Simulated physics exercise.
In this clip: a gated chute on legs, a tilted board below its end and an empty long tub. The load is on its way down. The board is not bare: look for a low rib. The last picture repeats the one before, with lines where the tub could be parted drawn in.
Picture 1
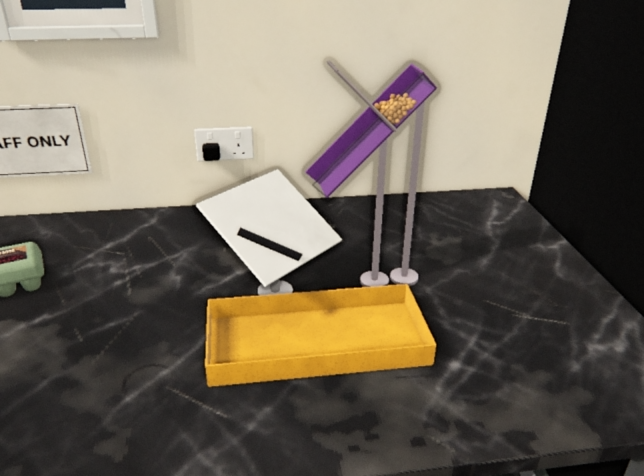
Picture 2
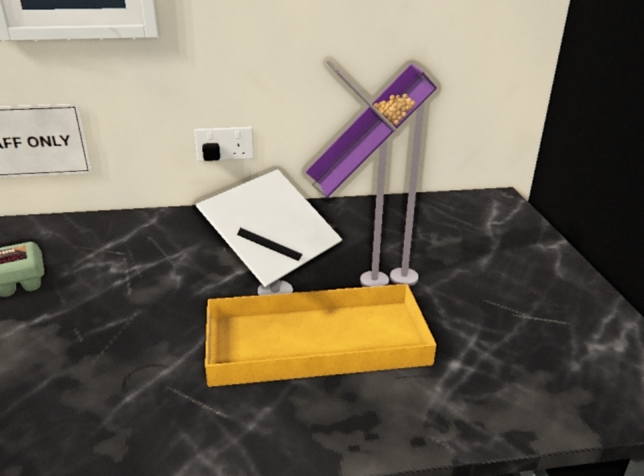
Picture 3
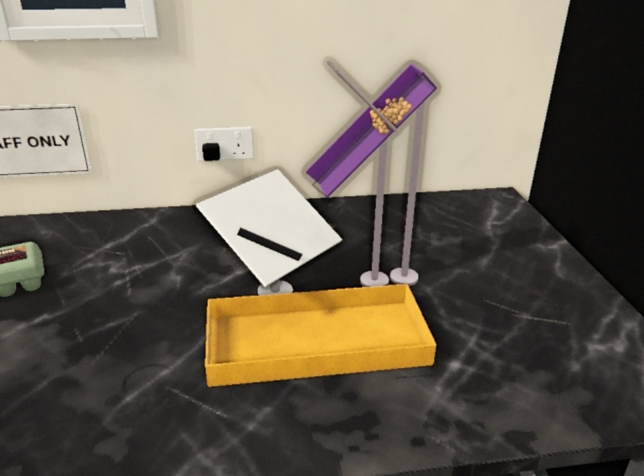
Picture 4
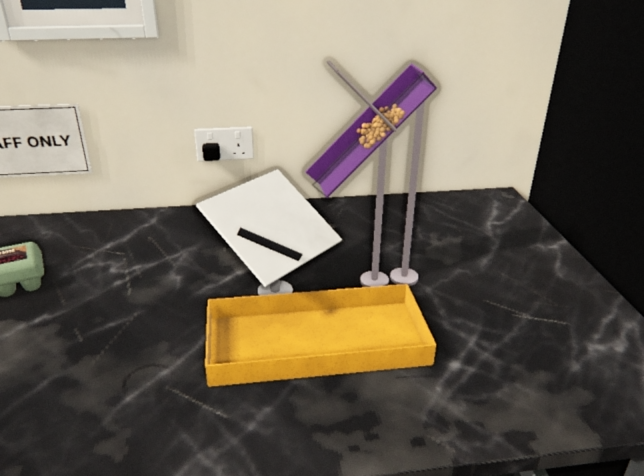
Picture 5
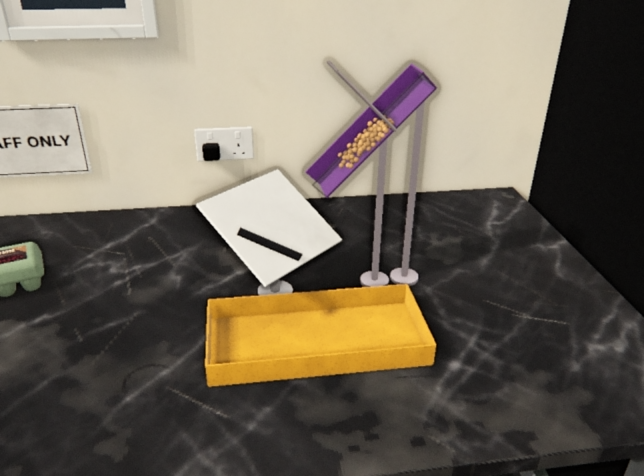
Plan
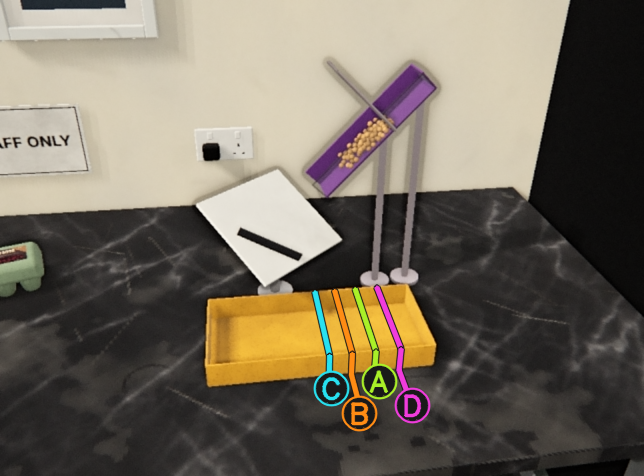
Round wooden beads sliding down a sloping purple chute above a tilted white board with a dark rib and an empty yellow tub.
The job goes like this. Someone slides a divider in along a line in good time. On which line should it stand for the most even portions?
Choose B.
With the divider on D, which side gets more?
Left.
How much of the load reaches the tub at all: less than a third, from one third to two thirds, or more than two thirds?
About that: More than two thirds.
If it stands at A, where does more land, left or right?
More lands on the left.
On the marked copy, line A crosses the front rim at (375, 350); line B crosses the front rim at (352, 352); line C crosses the front rim at (329, 354); line D crosses the front rim at (400, 348).
For line A, of what is caught, nearly all on the left of the divider, a stray few on the right.
For line B, of what is caught, about two thirds on the left of the divider, about a third on the right.
For line C, of what is caught, a stray few on the left of the divider, nearly all on the right.
For line D, of what is caught, nearly all on the left of the divider, a stray few on the right.
